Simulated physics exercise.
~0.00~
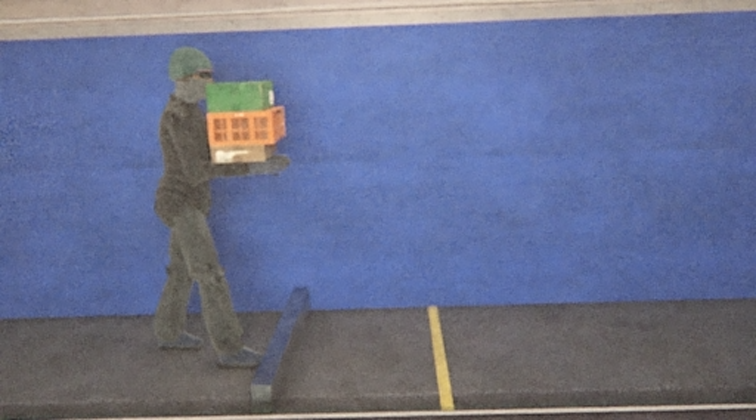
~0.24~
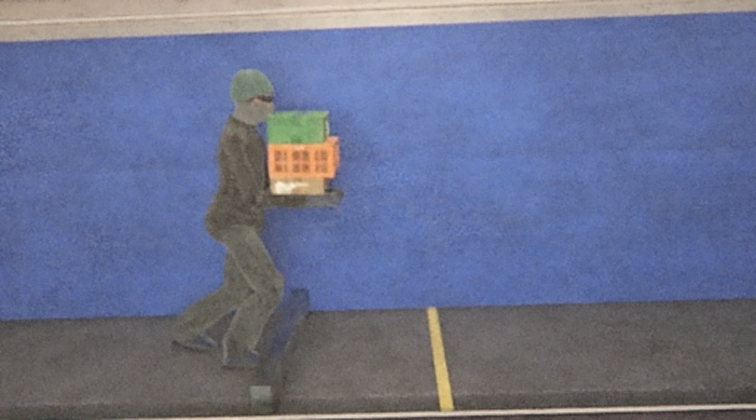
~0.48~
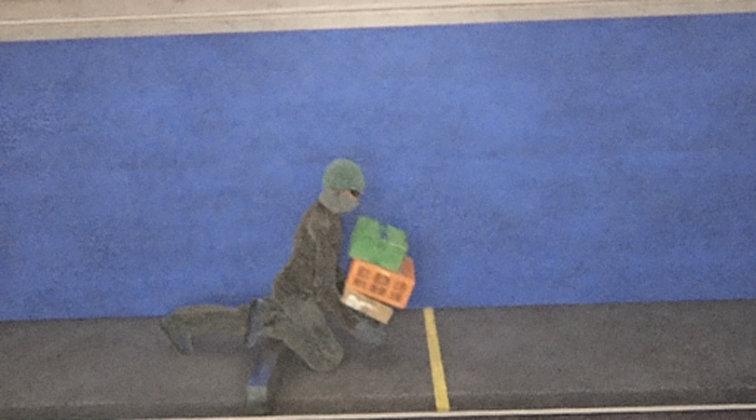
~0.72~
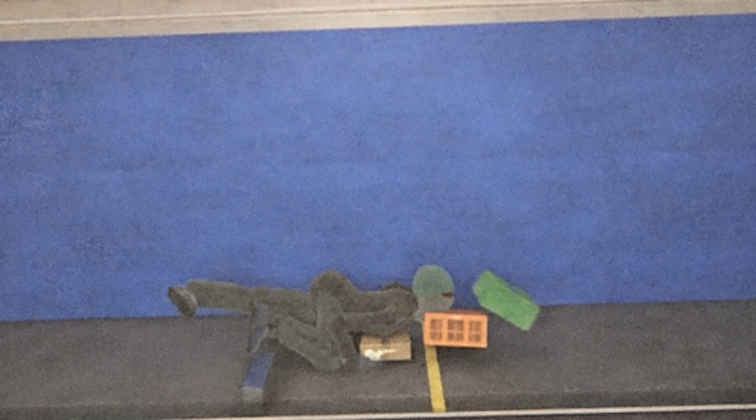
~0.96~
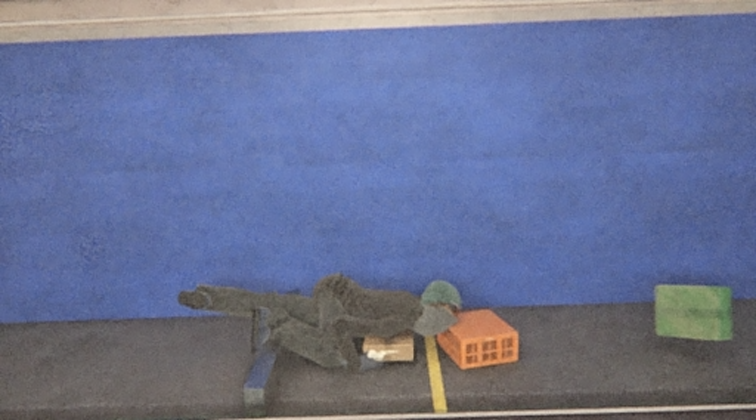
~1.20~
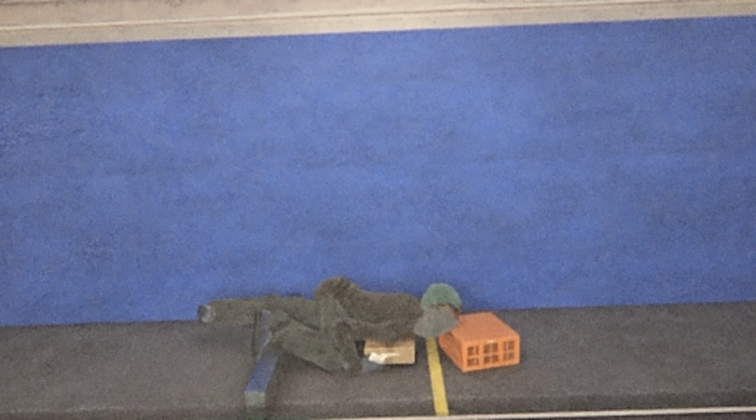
On a dark walkway beside a blue wall, a person carrying three stacked boxes tripped over a low bar and fell flat, spilling them; the brown one stopped short of the yellow line, the orange crate landed past it, and the green one tumbled off right.
